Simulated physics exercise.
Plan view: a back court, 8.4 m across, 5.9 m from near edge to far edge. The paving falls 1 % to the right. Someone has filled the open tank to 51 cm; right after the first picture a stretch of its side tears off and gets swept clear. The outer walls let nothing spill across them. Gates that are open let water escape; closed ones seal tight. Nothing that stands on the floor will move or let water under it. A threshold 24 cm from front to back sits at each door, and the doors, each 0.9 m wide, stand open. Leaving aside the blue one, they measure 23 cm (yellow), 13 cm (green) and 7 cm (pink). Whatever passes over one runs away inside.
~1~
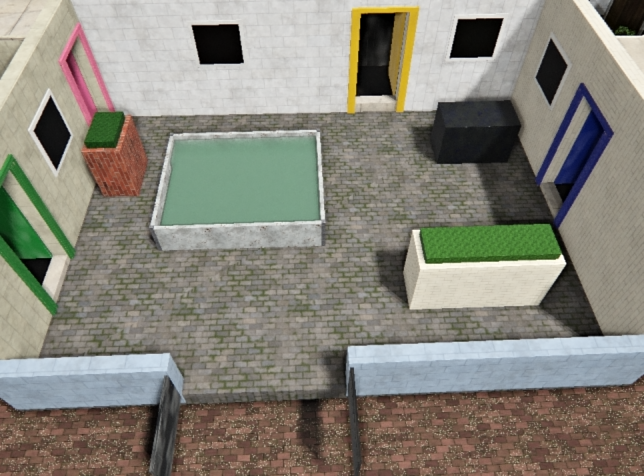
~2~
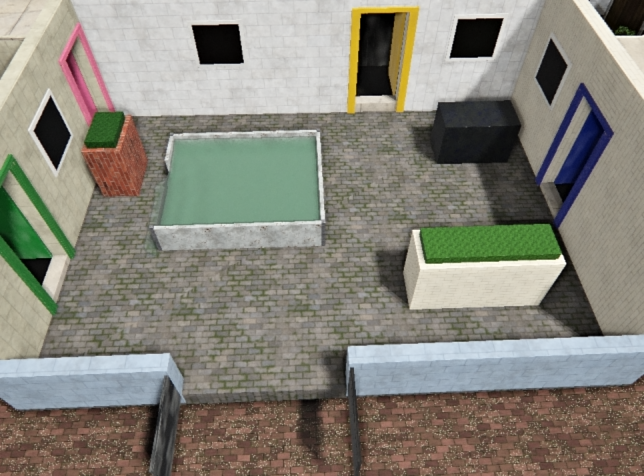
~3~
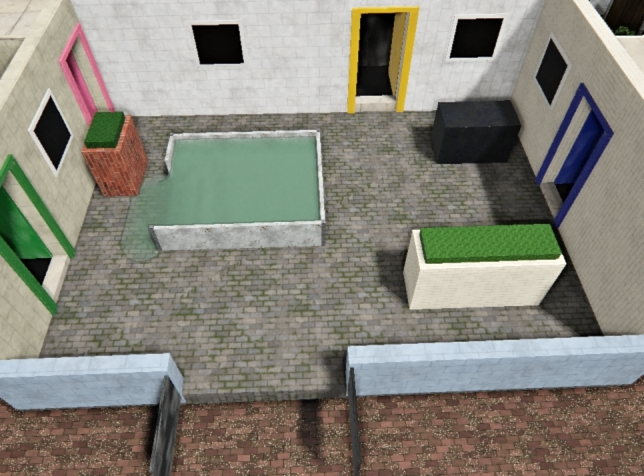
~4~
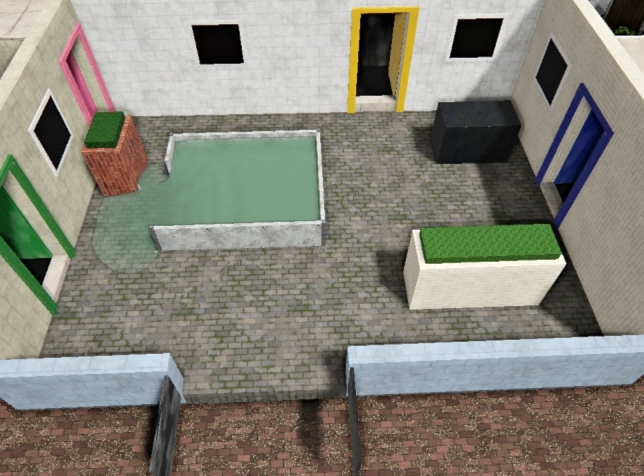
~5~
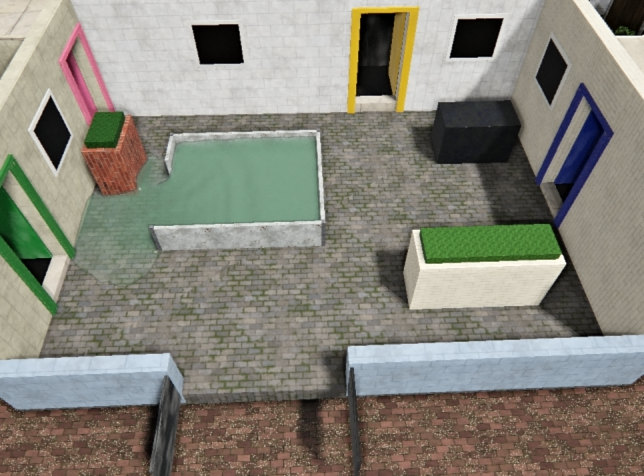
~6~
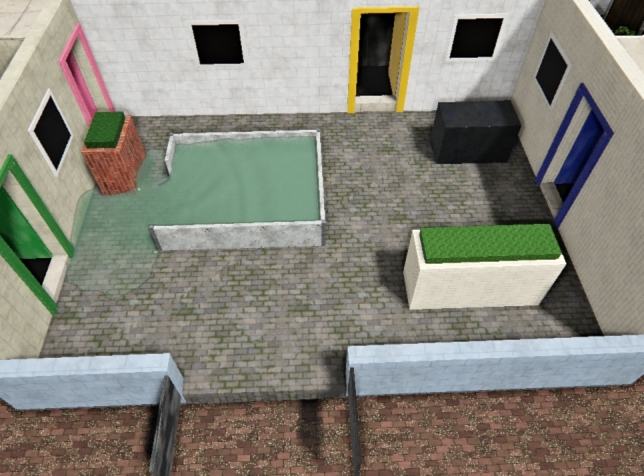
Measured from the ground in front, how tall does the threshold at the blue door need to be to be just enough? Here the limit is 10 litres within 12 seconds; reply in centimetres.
It needs to be about 8.5 cm tall.
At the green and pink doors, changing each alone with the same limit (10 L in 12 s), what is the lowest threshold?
Some 22 cm for green, some 8.5 cm for pink.
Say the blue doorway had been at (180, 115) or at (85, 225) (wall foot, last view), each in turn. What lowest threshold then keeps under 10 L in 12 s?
In turn: About 11.5 cm, about 35 cm.
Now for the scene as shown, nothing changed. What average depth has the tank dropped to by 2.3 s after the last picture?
Around 26 cm on average.
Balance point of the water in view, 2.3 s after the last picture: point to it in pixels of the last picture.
My guess is close to (188, 219).
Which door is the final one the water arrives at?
The blue one.
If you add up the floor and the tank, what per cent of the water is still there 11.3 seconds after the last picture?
About 88 %.
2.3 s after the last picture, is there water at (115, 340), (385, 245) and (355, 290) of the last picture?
One by one: Drenched, clear, clear.
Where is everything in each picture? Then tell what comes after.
The first picture shows the open tank at (242, 178) is whole and still, 51 cm deep; the blue door at (568, 164) is dry.
In the second picture, the gap is at (167, 207), the front 0.3 m out at a hidden place; the back of the open tank holds 51 cm.
In the third picture, the front is at (133, 201), 0.7 m from the gap at (168, 209); 1.1 m2 of floor is wet, 51 cm left at the back.
In the fourth picture, the front is at (97, 236), 1.2 m from the gap at (168, 209); 2.0 m2 of floor is wet, 51 cm left at the back.
In the fifth picture, water pours out at (168, 209) and has run 1.5 m, to (74, 253); about 8 cm deep outside, 51 cm at the back.
In the sixth picture, the gap is at (168, 209), the front 1.6 m out at (67, 273); the back of the open tank holds 51 cm; the blue door at (568, 164), 6.9 m from the gap, is still 7.0 m from the nearest water.
Then, 0.7 s after the last picture water covers 15 % of the floor, deepest (38 cm) near (83, 225); it has not reached the blue door.
Then, 2.3 s after the last picture water covers 25 % of the floor, deepest (35 cm) near (31, 383); it has not reached the blue door.
Then, 11.3 s after the last picture water covers 95 % of the floor, deepest (12 cm) near (506, 118); 10 cm at the blue door, 8 litres in over its 9 cm threshold.
At the blue door as built, the water peaked near 12 cm, 9.9 s after the last picture.
Run again over the same 12 s with other heights there, 27 litres in over 7 cm, 5 litres over 9.5 cm. The limit of 10 litres is kept from about 8.5 cm up.
